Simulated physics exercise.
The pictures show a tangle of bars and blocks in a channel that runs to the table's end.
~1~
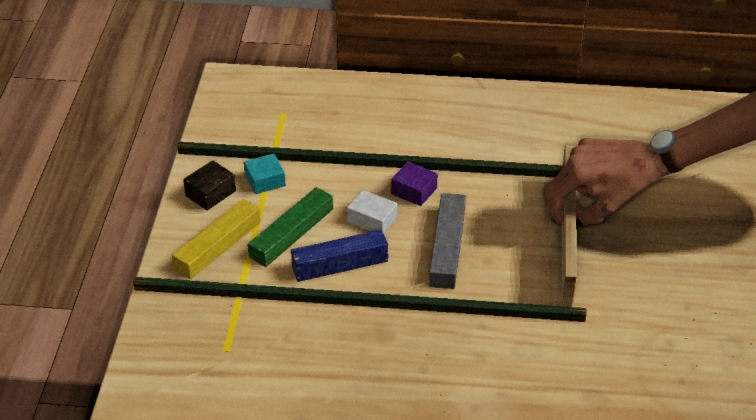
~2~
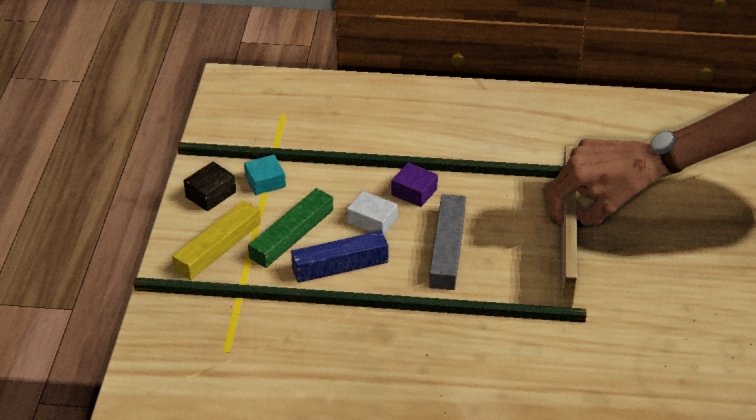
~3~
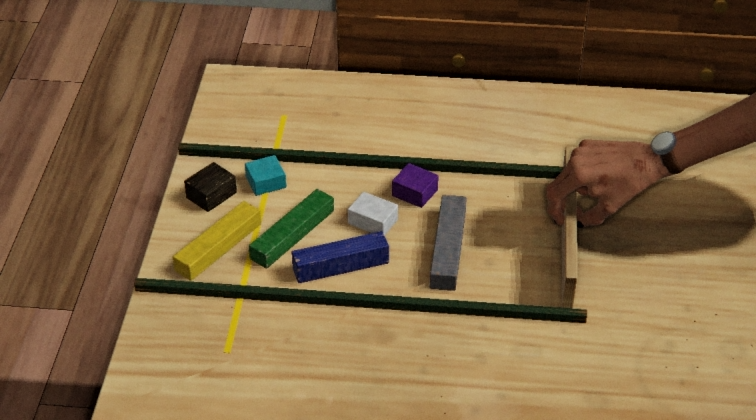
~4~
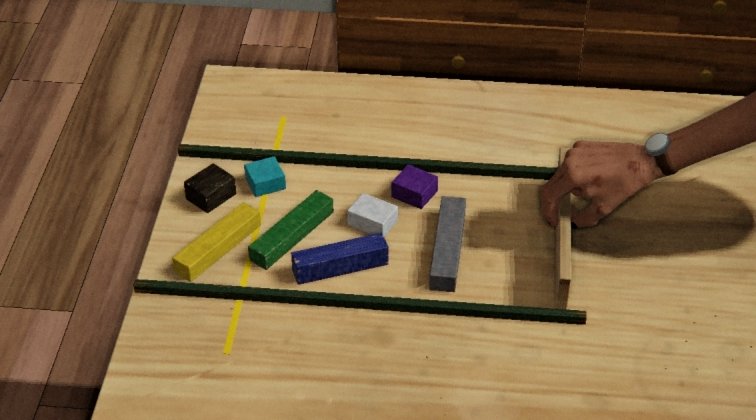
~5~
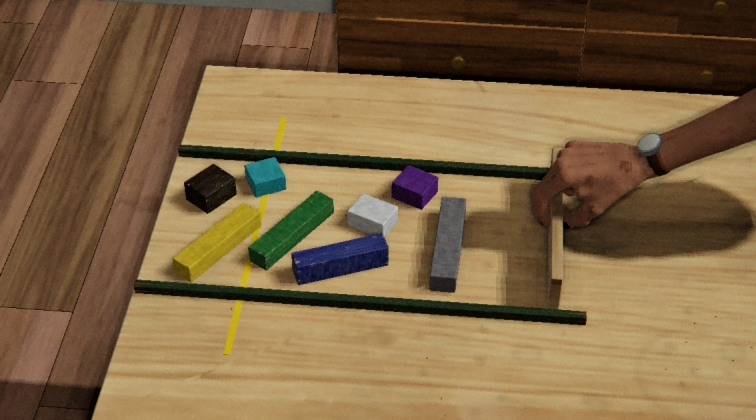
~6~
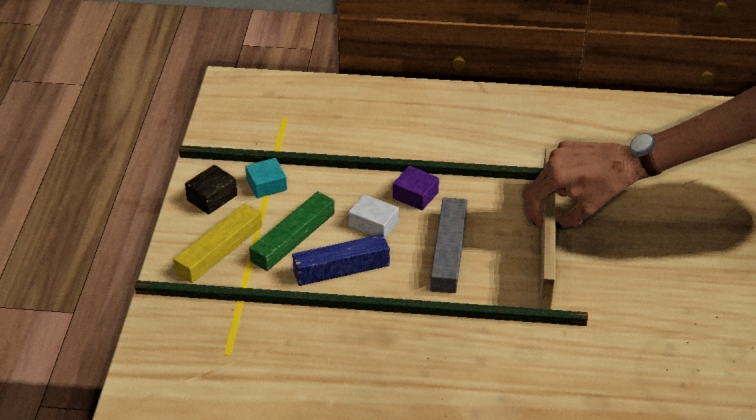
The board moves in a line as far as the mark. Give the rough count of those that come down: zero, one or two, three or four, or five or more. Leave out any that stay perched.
As it turns out, the number that fall off is one or two.
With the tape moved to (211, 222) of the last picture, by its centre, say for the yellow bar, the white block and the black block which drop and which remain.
The yellow bar is lost; the white block remains up; the black block is lost.
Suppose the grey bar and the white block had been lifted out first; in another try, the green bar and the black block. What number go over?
Fallen: 0, and 0 in the other try.
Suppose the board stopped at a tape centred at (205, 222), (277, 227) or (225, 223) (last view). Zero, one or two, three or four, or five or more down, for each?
In that order: 3 or 4; no fall at all; either three or four.
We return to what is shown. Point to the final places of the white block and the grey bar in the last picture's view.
First (215, 209), then (243, 230).
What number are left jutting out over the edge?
It comes to 1.
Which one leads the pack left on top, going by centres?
It is the yellow bar.
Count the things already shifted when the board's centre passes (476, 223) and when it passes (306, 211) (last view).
0 and 8.
Early on, none off yet; black block at rest near (211, 189); yellow bar at rest near (219, 243); turquoise block at rest near (266, 178).
A while later, none off yet; black block at rest near (211, 189); yellow bar moving near (214, 242); turquoise block at rest near (265, 177).
Finally, the number that fall off is one or two; lost, black block.
